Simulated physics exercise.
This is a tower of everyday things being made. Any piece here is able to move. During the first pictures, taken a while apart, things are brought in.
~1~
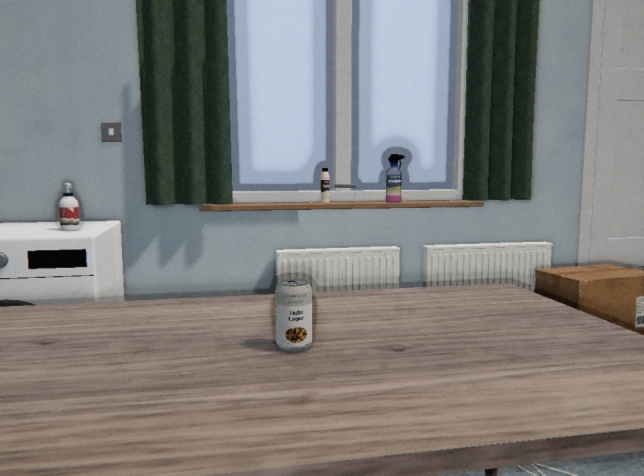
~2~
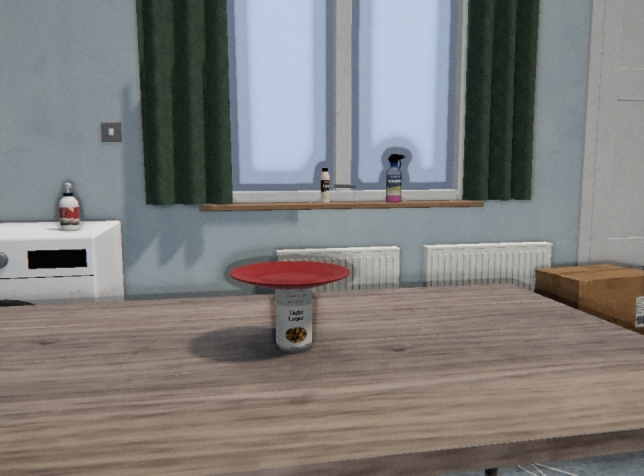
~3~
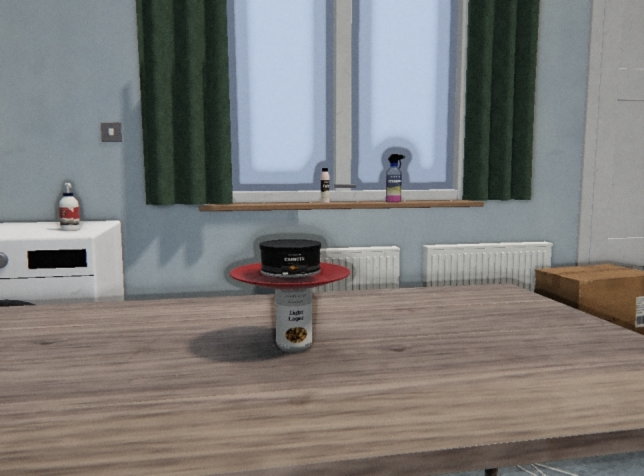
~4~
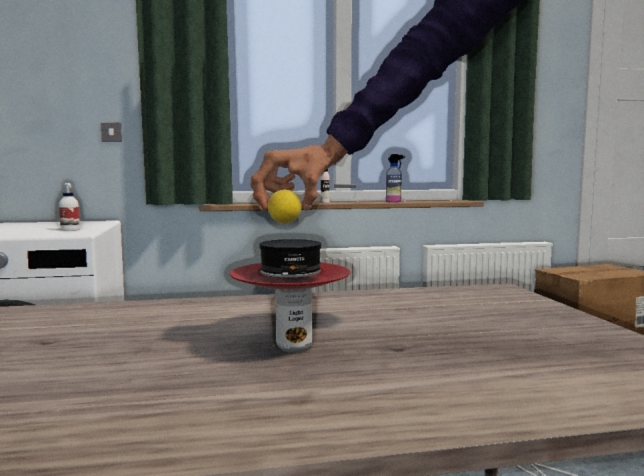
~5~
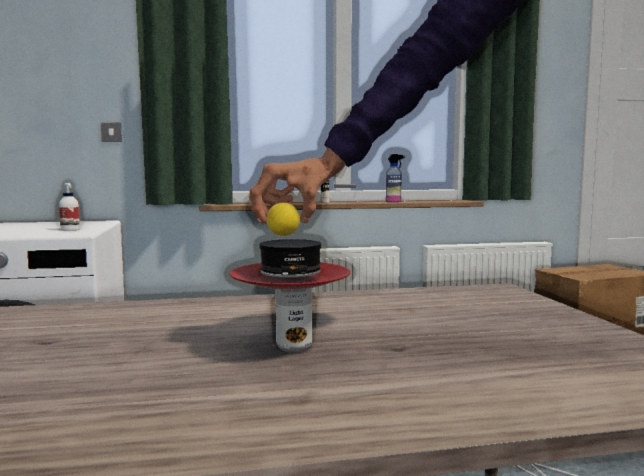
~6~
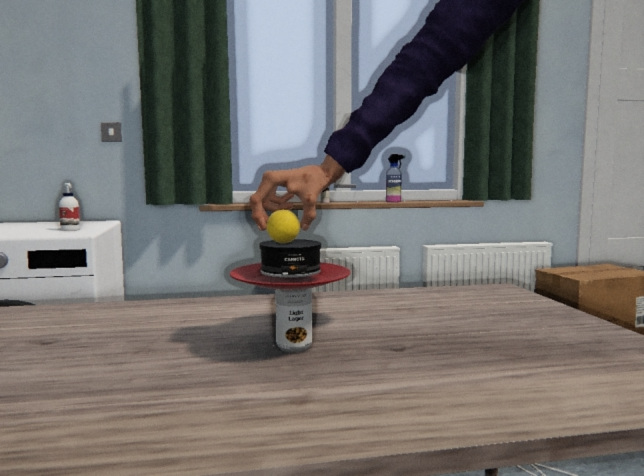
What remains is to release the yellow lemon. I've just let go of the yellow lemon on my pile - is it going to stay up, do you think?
Yes, it will stay up.
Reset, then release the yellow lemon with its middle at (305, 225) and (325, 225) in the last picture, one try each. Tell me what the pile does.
Well, the first time it stays steady, and the second time it falls over.
Then, 0.30 s after the last picture, nothing has stirred.
Then, 0.60 s after the last picture, yellow lemon resting near (283, 227).
At rest, all 4 in place. Seen from the same camera at the end, yellow lemon near (283, 227). The pile holds.
